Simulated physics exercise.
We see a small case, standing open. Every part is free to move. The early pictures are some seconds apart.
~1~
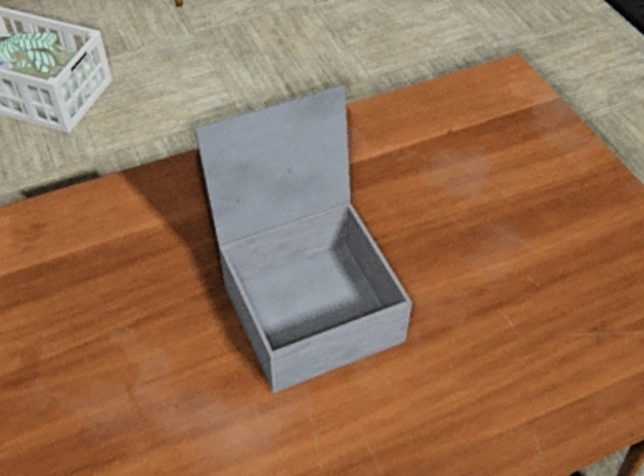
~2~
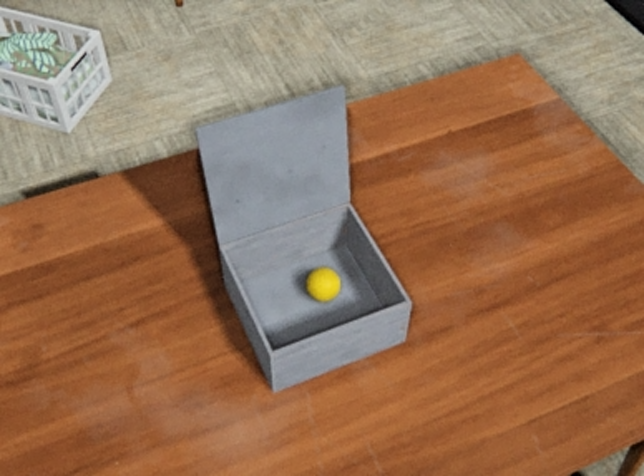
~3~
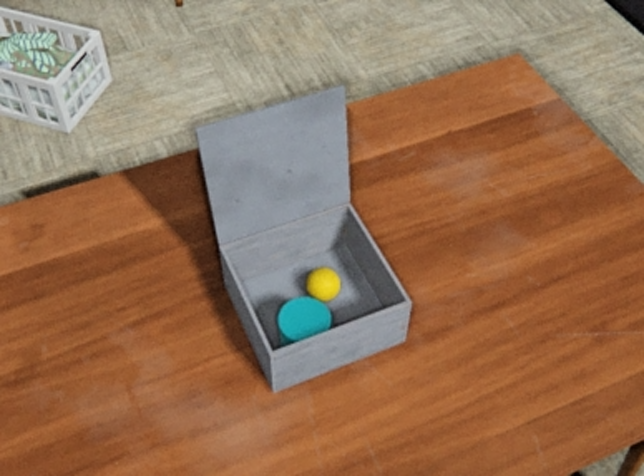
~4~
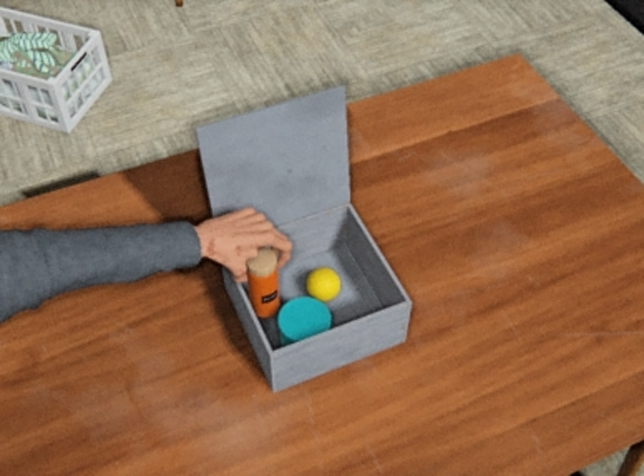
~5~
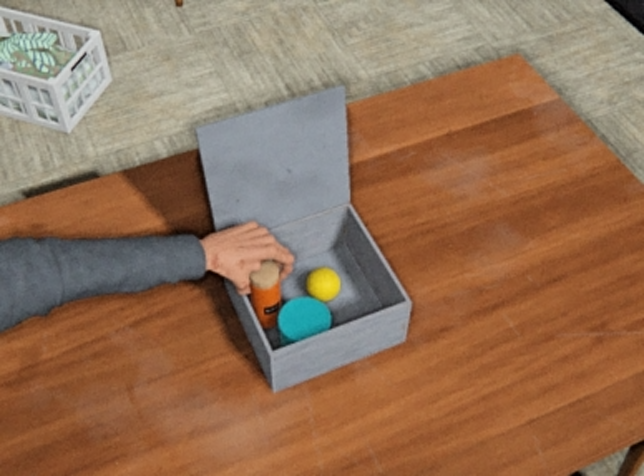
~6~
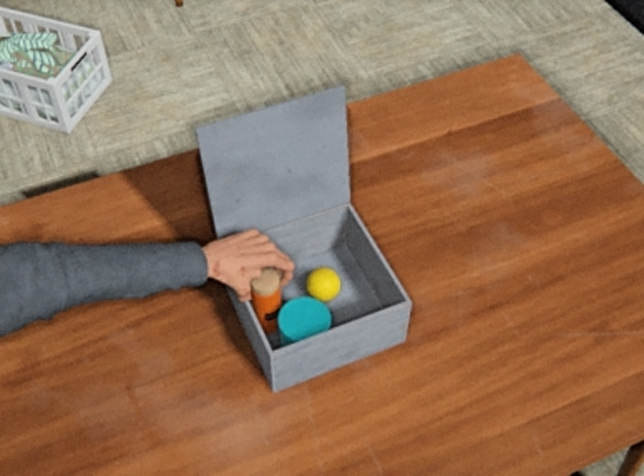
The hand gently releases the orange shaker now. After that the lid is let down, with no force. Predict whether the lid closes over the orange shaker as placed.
It does not close.
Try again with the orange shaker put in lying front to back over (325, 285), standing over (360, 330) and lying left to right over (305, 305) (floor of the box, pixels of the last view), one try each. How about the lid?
Okay, so first it closes properly, then it doesn't close, and last it closes properly.
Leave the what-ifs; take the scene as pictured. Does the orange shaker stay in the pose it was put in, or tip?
Observation: The orange shaker keeps the set orientation.
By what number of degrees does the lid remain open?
The lid sits around 14° above the rim.
Then, 1.40 s after the last picture, lid 72° above the rim.
Then, 1.90 s after the last picture, lid 38° above the rim.
At rest, lid 13° above the rim; all 3 in place. Seen from the same camera at the end, orange shaker near (266, 301).
